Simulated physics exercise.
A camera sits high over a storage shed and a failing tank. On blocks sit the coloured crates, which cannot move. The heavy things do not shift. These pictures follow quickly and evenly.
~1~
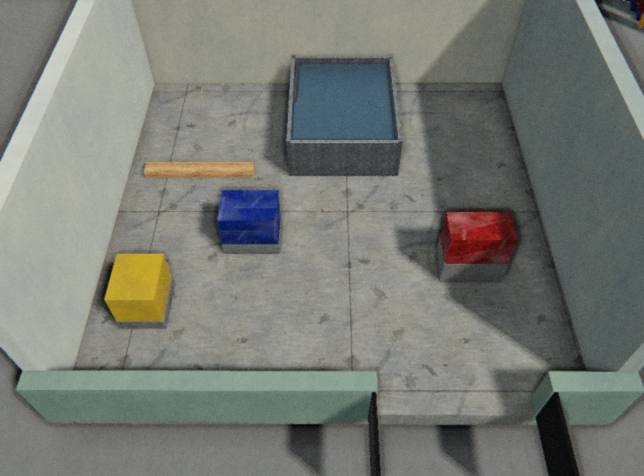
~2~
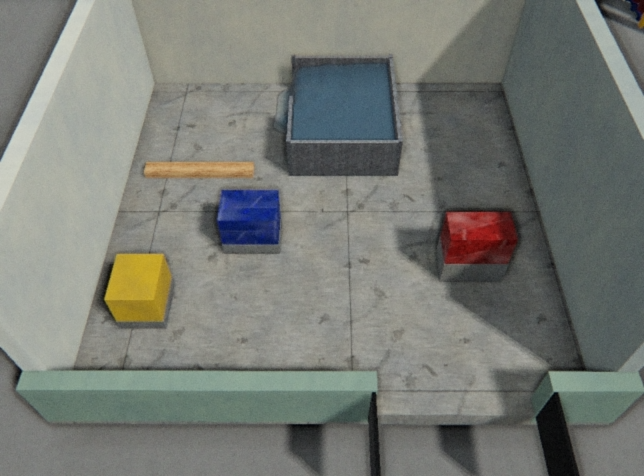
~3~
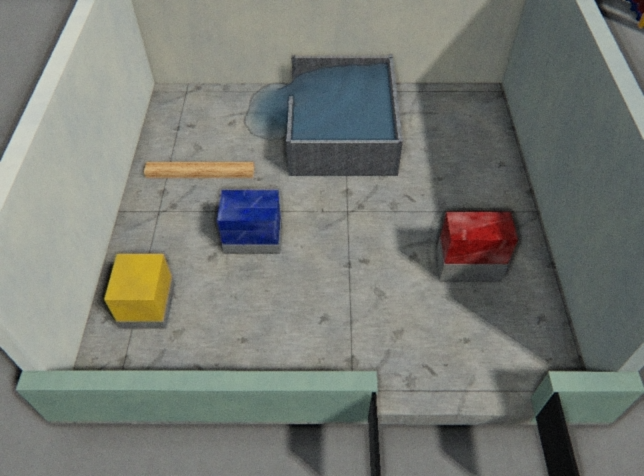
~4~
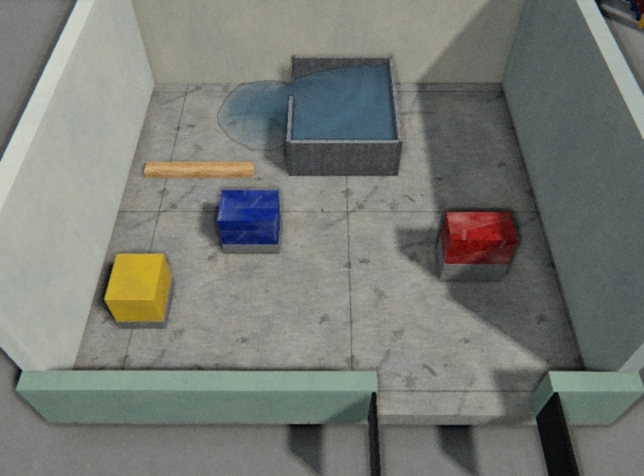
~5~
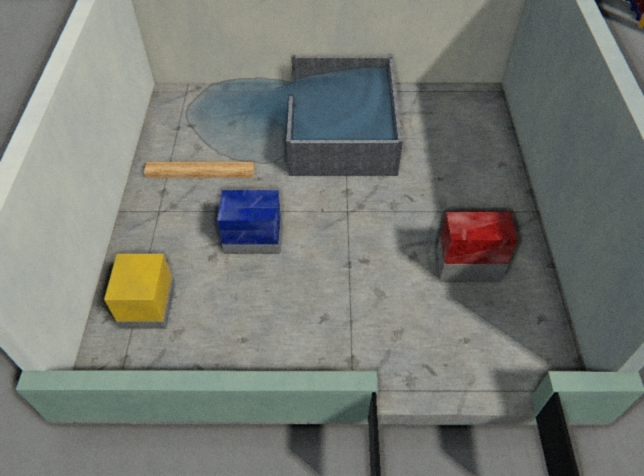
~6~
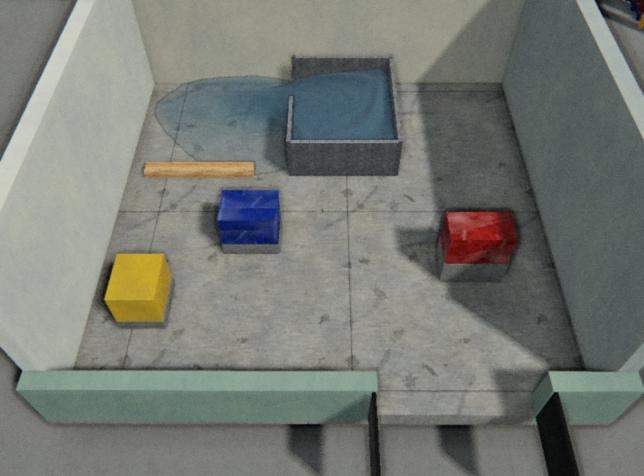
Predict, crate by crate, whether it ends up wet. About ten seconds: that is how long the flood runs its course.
The red crate will be missed by the water, the yellow crate will be caught by the water, the blue crate will be missed by the water.
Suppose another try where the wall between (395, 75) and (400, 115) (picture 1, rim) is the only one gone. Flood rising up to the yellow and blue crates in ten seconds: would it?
Then: Yellow remains dry; blue remains dry.
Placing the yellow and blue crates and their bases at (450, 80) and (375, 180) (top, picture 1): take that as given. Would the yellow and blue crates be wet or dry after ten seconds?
Note: Yellow crate untouched, blue crate untouched.
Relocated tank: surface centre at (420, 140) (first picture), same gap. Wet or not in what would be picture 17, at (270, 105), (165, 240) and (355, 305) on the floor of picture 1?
First drenched; next drenched; last unwetted.
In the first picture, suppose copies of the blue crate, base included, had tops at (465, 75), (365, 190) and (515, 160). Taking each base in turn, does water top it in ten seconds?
In order, the crates: One stays clear, two stays clear, three stays clear.
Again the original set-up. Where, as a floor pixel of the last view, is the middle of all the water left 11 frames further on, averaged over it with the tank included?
Close to (268, 126), I reckon.
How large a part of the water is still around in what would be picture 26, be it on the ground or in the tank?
My reading is around 100 percent.
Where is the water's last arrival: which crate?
I say the crate marked red.
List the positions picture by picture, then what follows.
In the first frame, the water tank at (343, 100) is whole and still.
In the second frame, water pours out at (295, 99) and has run to a hidden place.
In the third frame, water pours out at (295, 101) and has run to (250, 124).
In the fourth frame, water pours out at (295, 102) and has run to (221, 117).
In the fifth frame, water pours out at (295, 102) and has run to (192, 117).
In the sixth frame, water pours out at (295, 102) and has run to (163, 102).
A moment on, water covers 15 % of the floor; the red crate not reached, the yellow crate not reached, the blue crate not reached.
Next, water covers 20 % of the floor; the red crate not reached, the yellow crate not reached, the blue crate water round its plinth.
Then, water covers 35 % of the floor; the red crate not reached, the yellow crate water round its plinth, the blue crate water round its plinth.
Later, water covers 65 % of the floor; the red crate water round its plinth, the yellow crate water round its plinth, the blue crate water round its plinth.
In the end, water covers 85 % of the floor; the red crate stayed above the water, the yellow crate was topped, the blue crate stayed above the water.
